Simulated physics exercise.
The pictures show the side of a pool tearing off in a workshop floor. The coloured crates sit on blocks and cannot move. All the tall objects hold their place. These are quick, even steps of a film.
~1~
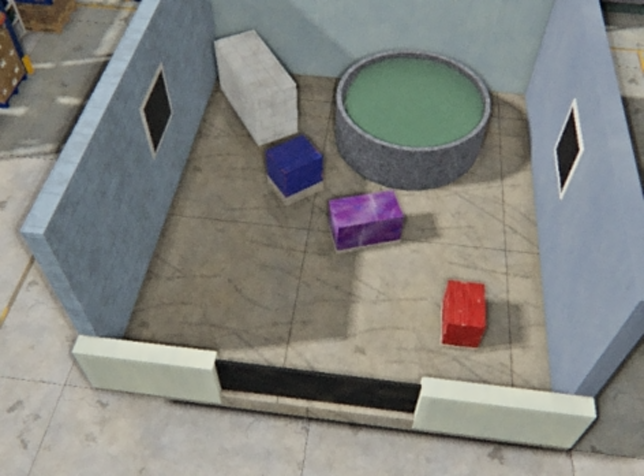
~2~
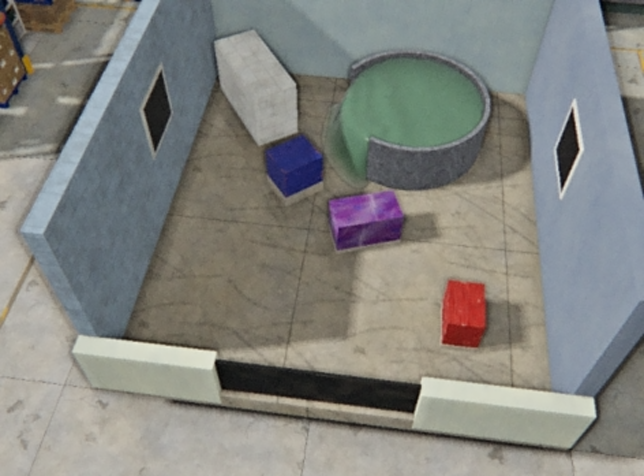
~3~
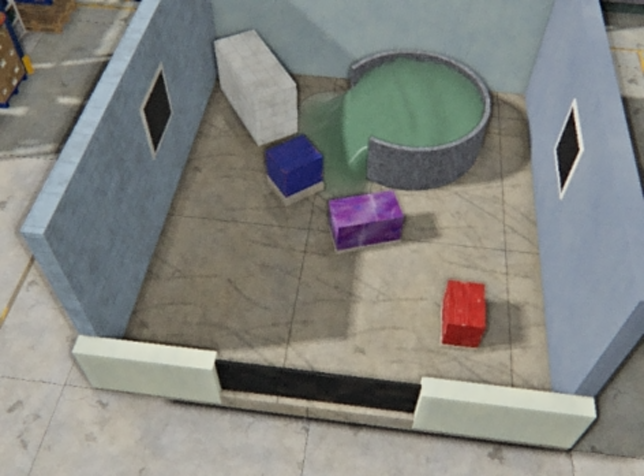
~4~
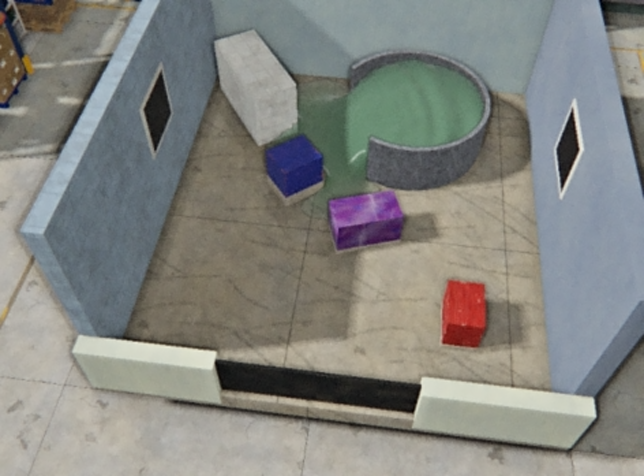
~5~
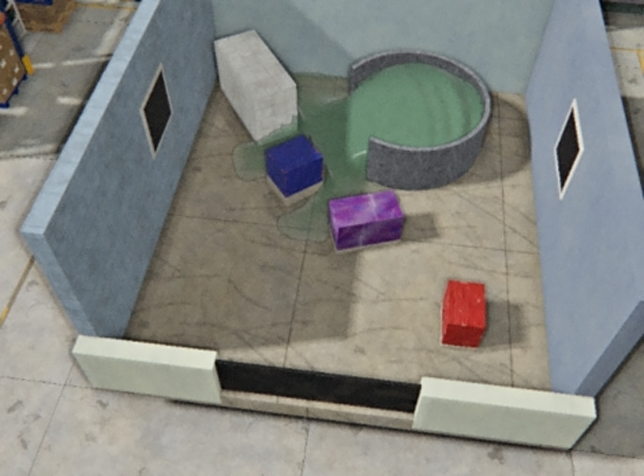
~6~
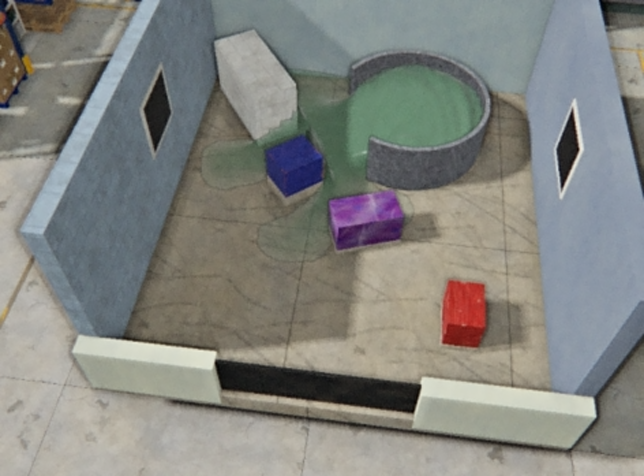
Green water pouring from a gap in a round pool's left side, spreading around a blue block and past a purple one.
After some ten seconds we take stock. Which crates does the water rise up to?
The purple crate is wetted; the red crate is wetted; the blue crate is wetted.
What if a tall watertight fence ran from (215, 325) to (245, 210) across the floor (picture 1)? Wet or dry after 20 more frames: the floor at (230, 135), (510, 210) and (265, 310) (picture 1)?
One after the other: Wet, flooded, covered.
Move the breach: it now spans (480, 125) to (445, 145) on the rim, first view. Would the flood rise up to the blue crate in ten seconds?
Blue crate is spared.
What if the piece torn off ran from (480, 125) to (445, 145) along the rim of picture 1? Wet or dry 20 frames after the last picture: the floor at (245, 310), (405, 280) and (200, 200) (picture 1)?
One after the other: Flooded, wet, dry.
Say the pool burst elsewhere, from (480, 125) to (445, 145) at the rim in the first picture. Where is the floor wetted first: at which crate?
First comes the red one.
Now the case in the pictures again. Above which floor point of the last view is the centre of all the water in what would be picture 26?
Around (312, 169).
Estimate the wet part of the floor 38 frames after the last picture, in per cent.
Roughly 100 per cent.
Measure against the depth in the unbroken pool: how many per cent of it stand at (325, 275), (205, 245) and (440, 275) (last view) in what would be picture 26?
Roughly 0, 18 and 0 per cent, in turn.
A moment on, water covers 40 % of the floor; the purple crate water round its plinth, the red crate not reached, the blue crate water round its plinth.
Next, water covers 60 % of the floor; the purple crate water round its plinth, the red crate not reached, the blue crate water round its plinth.
Then, water covers 70 % of the floor; the purple crate water round its plinth, the red crate not reached, the blue crate water round its plinth.
Later, water covers 100 % of the floor; the purple crate water round its plinth, the red crate water round its plinth, the blue crate water round its plinth.
In the end, water covers 100 % of the floor; the purple crate was topped, the red crate was topped, the blue crate was topped.
